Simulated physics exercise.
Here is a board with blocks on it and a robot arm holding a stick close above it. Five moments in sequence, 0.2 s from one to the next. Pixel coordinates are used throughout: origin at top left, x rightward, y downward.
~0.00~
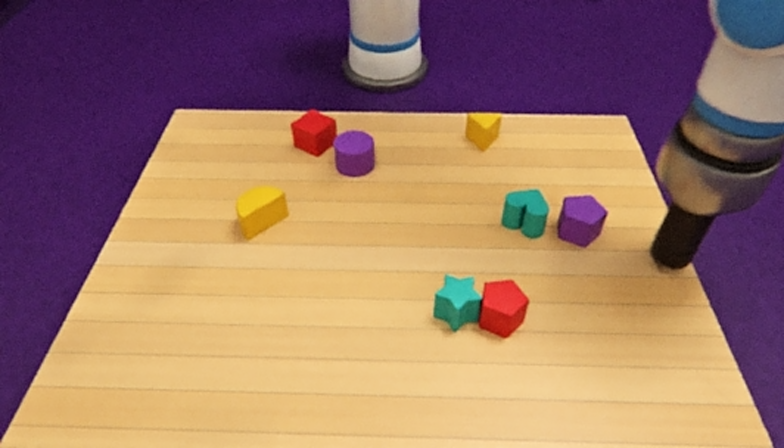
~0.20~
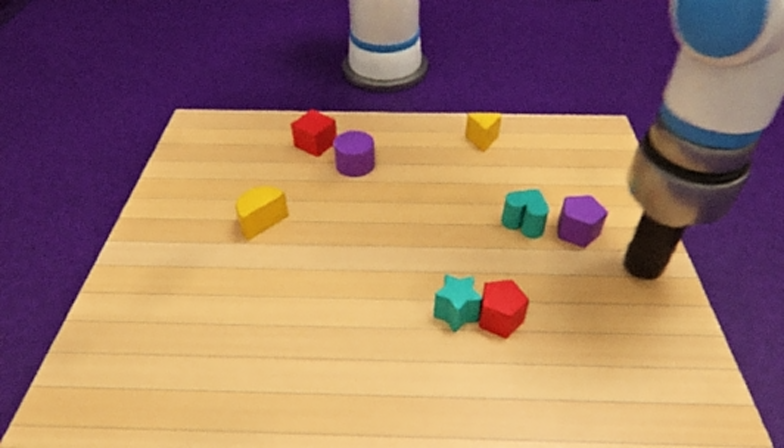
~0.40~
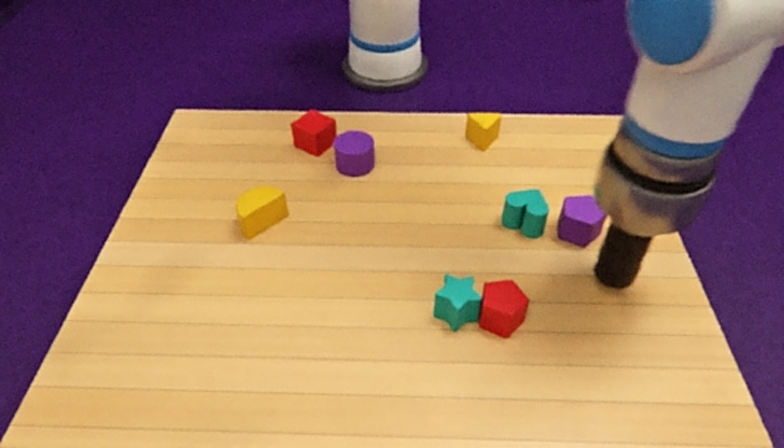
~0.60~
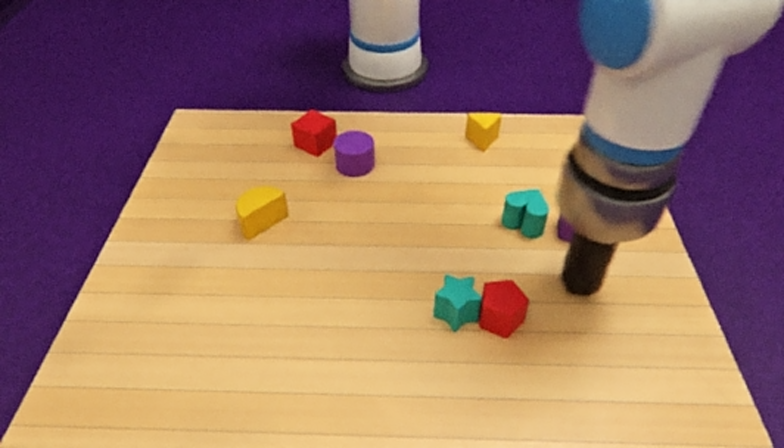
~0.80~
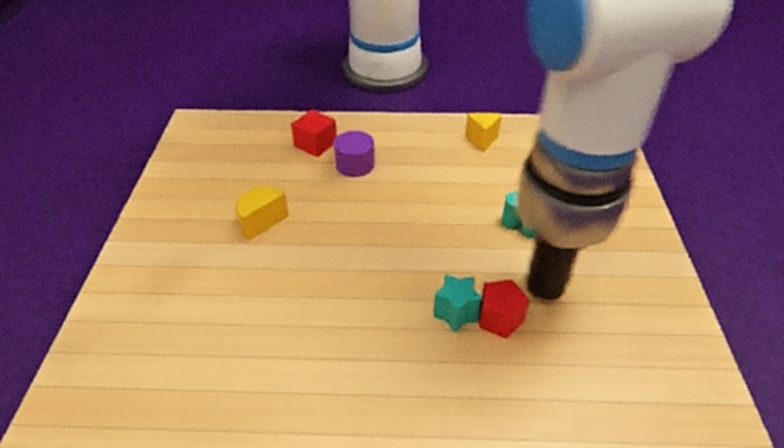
On a wooden board scattered with colourful blocks, a robot arm moved its black stick leftward from the right edge, passing in front of the purple block and nearing the red five-sided one, while the blocks stayed still.
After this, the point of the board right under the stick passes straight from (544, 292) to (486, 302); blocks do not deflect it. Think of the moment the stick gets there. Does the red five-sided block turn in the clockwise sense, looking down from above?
The answer is no.
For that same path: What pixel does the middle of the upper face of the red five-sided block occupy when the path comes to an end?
I'd place it at (487, 312), taking the centre of its top.
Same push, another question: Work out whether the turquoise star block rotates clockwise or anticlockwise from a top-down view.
From above, the turquoise star block will be seen to turn clockwise.
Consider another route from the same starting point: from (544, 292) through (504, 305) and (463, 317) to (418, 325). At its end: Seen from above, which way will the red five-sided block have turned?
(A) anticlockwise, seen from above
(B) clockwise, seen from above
A - anticlockwise, seen from above.
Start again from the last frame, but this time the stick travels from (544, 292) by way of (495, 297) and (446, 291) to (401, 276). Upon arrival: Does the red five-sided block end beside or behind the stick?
Yes, that is how it ends up.
On the path given first. Halfway along, stick at (516, 290); red five-sided block at (499, 301), turned 20° anticlockwise.
At the end, stick at (488, 294); turquoise star block at (449, 294), turned 45° clockwise; red five-sided block at (487, 312), turned 50° anticlockwise; turquoise heart-shaped block not moved.
